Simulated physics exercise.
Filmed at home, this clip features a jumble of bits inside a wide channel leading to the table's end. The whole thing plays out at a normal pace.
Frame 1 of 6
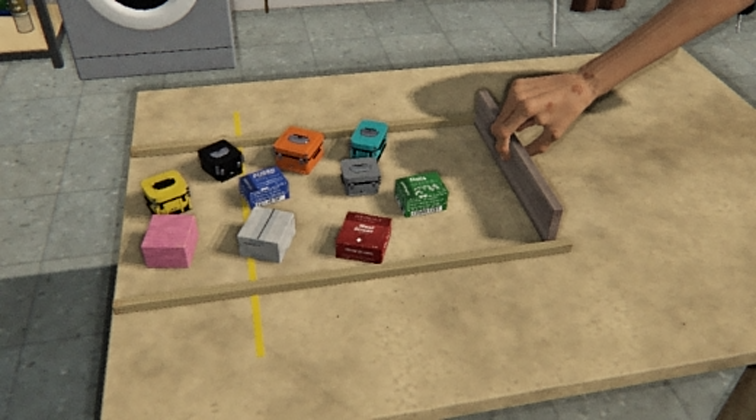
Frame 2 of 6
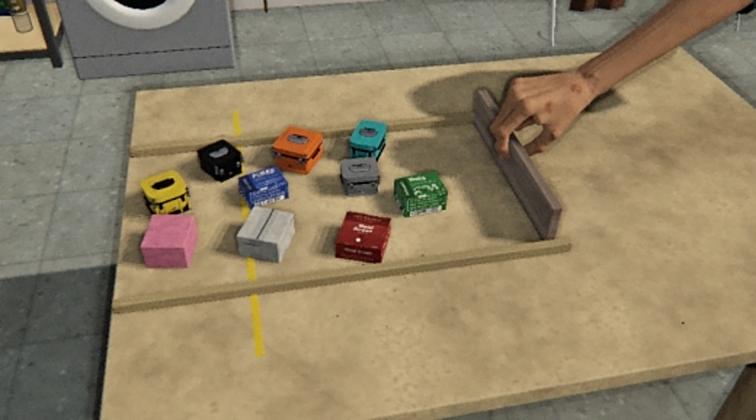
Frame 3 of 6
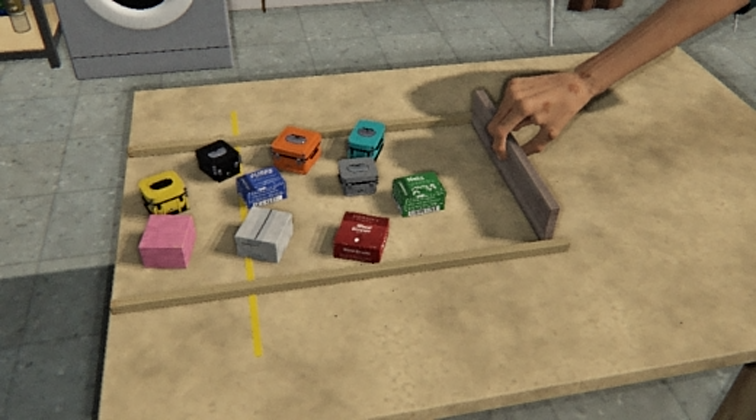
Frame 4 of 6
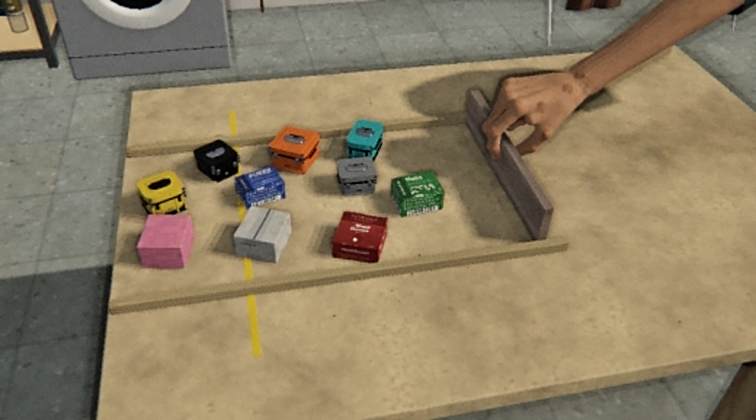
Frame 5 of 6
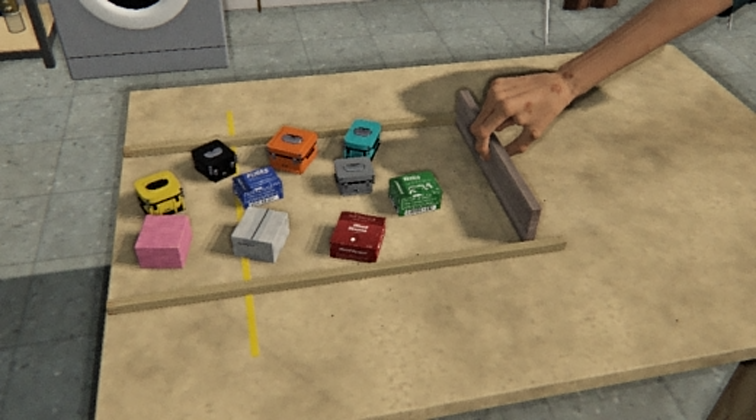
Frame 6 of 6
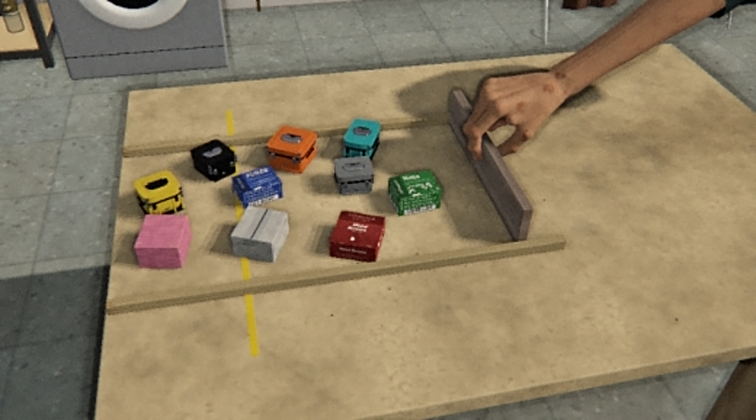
Hand sliding a wooden board slightly left along a tabletop channel towards ten small coloured boxes and cases, which stay in place.
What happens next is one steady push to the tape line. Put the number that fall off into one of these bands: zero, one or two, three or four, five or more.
That is zero.
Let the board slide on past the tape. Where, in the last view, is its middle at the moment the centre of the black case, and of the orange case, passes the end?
The middle is at (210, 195) when it's the black case, and at (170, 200) when it's the orange case.
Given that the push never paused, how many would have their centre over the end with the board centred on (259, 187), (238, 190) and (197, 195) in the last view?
0, 0 and 3.
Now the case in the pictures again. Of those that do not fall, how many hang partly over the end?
Overhanging ones - 1.
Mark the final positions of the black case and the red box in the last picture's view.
The black case ends up near (149, 168), and the red box near (220, 262).
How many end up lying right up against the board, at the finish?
Count recorded: 4.
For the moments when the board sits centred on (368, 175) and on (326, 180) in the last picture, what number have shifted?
4, then 5.
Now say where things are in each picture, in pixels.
The first frame shows yellow case (166, 195); pink block (171, 241); black case (221, 162); board (513, 161); tape (246, 209).
The second frame shows pink block (170, 241); green box (420, 194).
The third frame shows black case (219, 162); red box (362, 237).
The fourth frame shows yellow case (162, 196); grey case (356, 178).
The fifth frame shows pink block (165, 241); turquoise case (363, 142).
The sixth frame shows yellow case (159, 196); pink block (164, 241); black case (214, 161); board (486, 161); tape (239, 208).
Soon after, none off yet; yellow case at rest near (159, 196); pink block at rest near (164, 241); black case at rest near (214, 161).
In the end, the number that fall off is zero.
